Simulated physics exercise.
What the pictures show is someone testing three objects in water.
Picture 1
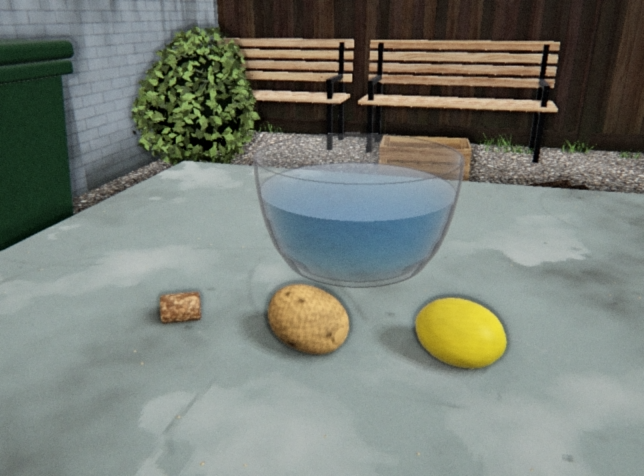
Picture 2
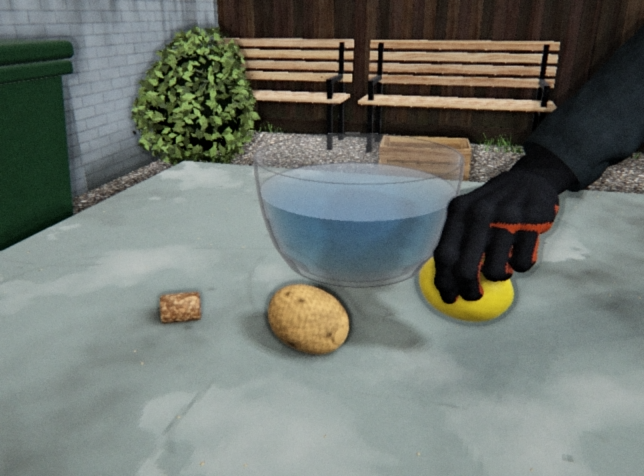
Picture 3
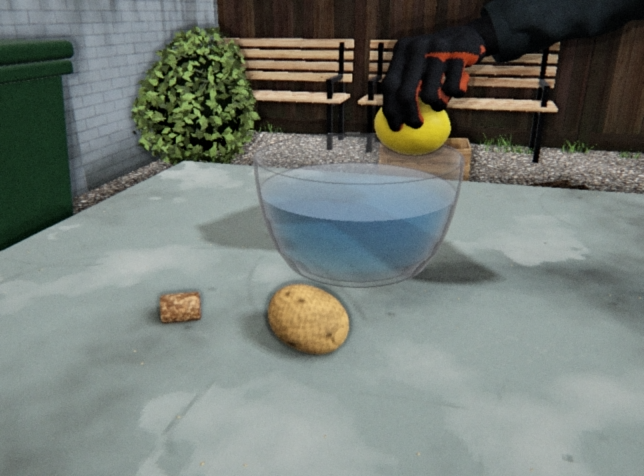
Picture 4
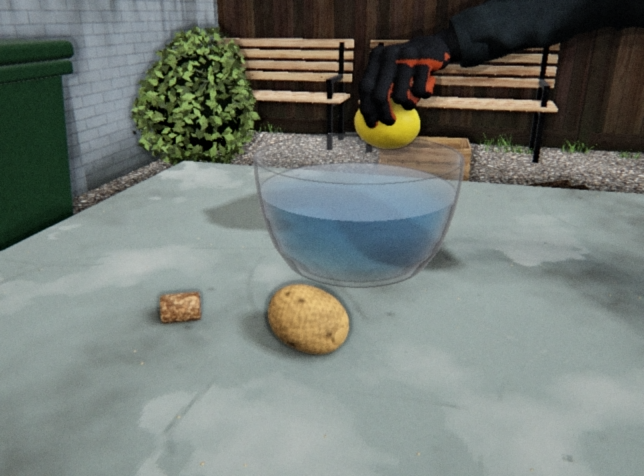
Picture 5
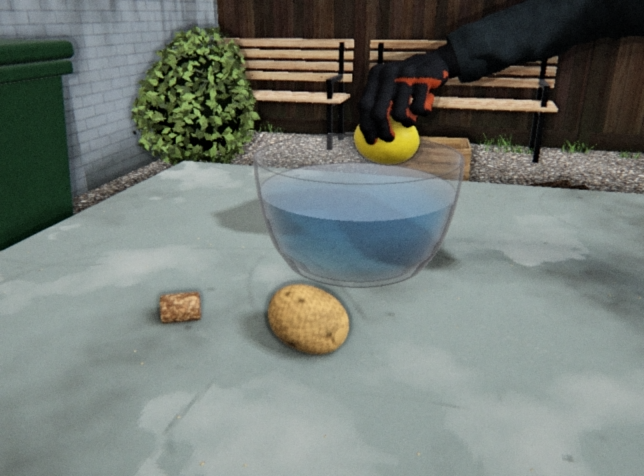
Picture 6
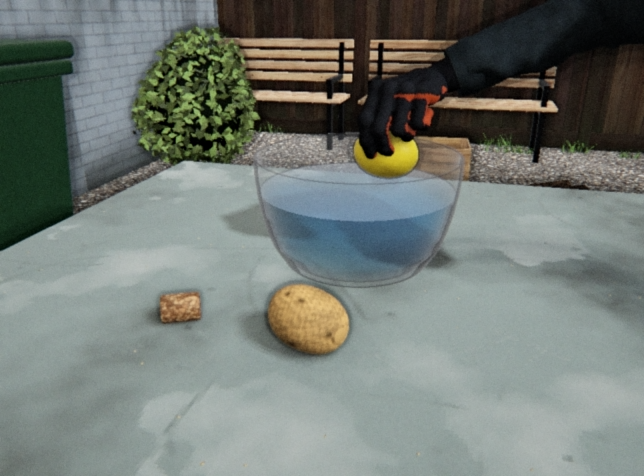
A yellow lemon sits at the right of a row with a cork and a potato, in front of a glass bowl of water, until a black-gloved hand grips it. The hand lifts it up and leftward over the bowl, then lowers it close to the water while the others stay still.
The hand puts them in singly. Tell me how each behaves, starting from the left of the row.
Note: Left one is buoyant, middle one heads down, right one is buoyant.
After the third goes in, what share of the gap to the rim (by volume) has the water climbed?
I'd put it at 16 in a hundred.
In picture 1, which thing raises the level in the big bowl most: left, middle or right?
It is the central piece.
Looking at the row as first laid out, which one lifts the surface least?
Recorded: The left-end position.
Shortly, the lemon bobs at the top.
Then, the potato ends at the bottom.
At the finish, the cork bobs at the top; afloat, cork and lemon.
